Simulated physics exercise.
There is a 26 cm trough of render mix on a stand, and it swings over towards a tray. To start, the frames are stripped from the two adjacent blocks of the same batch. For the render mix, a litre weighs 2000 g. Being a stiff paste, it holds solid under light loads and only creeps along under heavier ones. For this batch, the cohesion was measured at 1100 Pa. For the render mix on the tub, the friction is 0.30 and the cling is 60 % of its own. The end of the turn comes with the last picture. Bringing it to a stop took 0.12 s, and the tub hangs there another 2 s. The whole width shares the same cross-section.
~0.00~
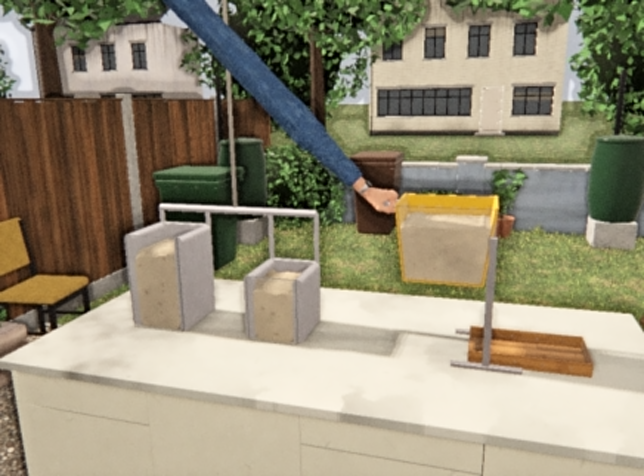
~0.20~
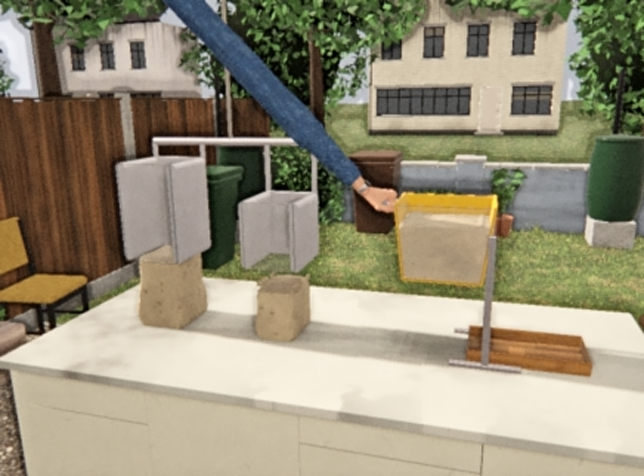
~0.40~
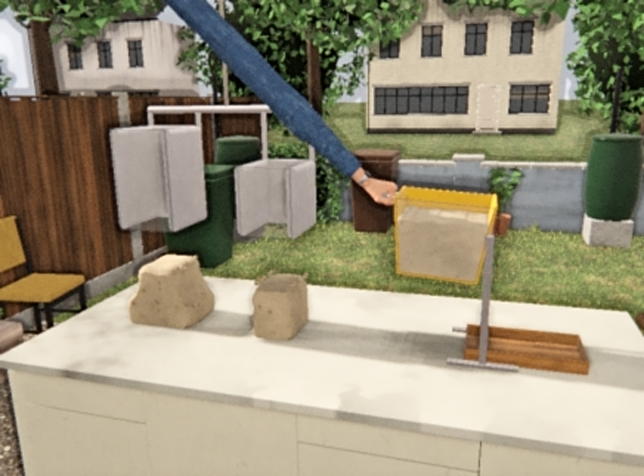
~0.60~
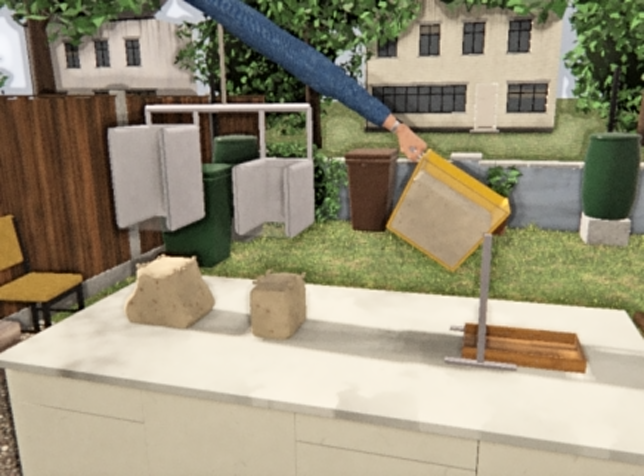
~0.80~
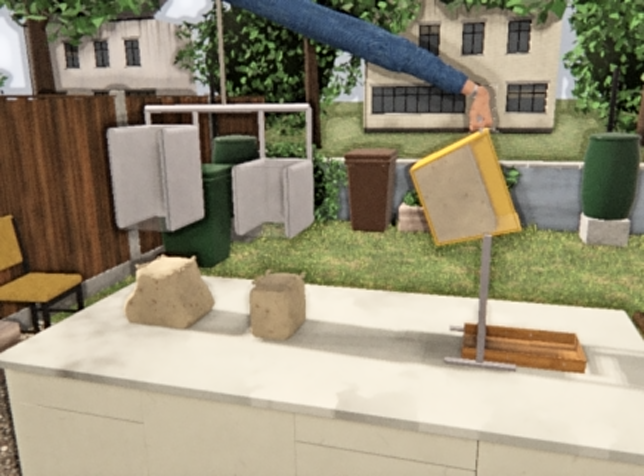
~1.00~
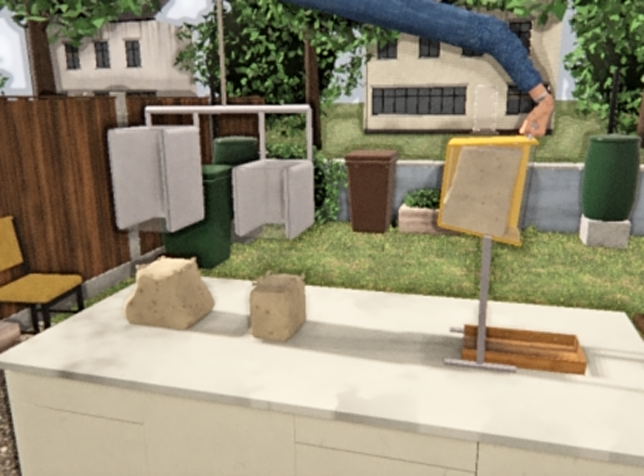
Pale molds lift off two sandy blocks on an outdoor counter, and the taller block slumps while the shorter keeps its shape; then a hand swings a yellow-edged tub of beige mix clockwise on its stand until it is roughly upright on its side.
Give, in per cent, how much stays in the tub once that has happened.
Roughly 43 out of 100.
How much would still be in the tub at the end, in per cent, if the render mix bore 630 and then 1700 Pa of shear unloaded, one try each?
Respectively, close to 35 % and close to 45 %.
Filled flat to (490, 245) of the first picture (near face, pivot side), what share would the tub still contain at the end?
About 50 per cent.
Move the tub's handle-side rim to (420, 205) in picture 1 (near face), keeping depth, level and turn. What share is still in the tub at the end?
Remaining in tub at end: Approx. 100 %.
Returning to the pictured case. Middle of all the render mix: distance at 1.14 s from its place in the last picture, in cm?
Shift: Some 6 cm.
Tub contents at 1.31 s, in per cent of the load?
Near 55 in a hundred.
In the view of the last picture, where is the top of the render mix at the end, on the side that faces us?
Peak location: Approx. (466, 198).
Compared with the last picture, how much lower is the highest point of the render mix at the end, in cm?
The top ends up some 16 cm below its level in the last picture.
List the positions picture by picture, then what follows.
In the first picture, handle-side rim at (398, 205), tilt 0 degrees; top of the render mix at (407, 226); blocks stand 33 cm, 21 cm (left to right).
In the second picture, handle-side rim at (397, 204), tilt 0 degrees; top of the render mix at (406, 225); blocks stand 31 cm, 21 cm (left to right).
In the third picture, handle-side rim at (397, 197), tilt 4 degrees; top of the render mix at (402, 219); blocks stand 25 cm, 21 cm (left to right).
In the fourth picture, handle-side rim at (425, 158), tilt 32 degrees; top of the render mix at (418, 180); blocks stand 24 cm, 21 cm (left to right).
In the fifth picture, handle-side rim at (488, 135), tilt 69 degrees; top of the render mix at (467, 148); blocks stand 24 cm, 21 cm (left to right).
In the sixth picture, handle-side rim at (537, 145), tilt 95 degrees; top of the render mix at (465, 149); blocks stand 24 cm, 21 cm (left to right).
After 1.14 s, the tub is at 95 degrees and holds 94 %.
After 1.31 s, the tub is at 95 degrees and holds 57 %.
After 1.48 s, the tub is at 95 degrees and holds 43 %.
After 1.65 s, the tub is at 95 degrees and holds 43 %.
After 3.00 s, at the end, the tub is at 95 degrees and holds 43 %.
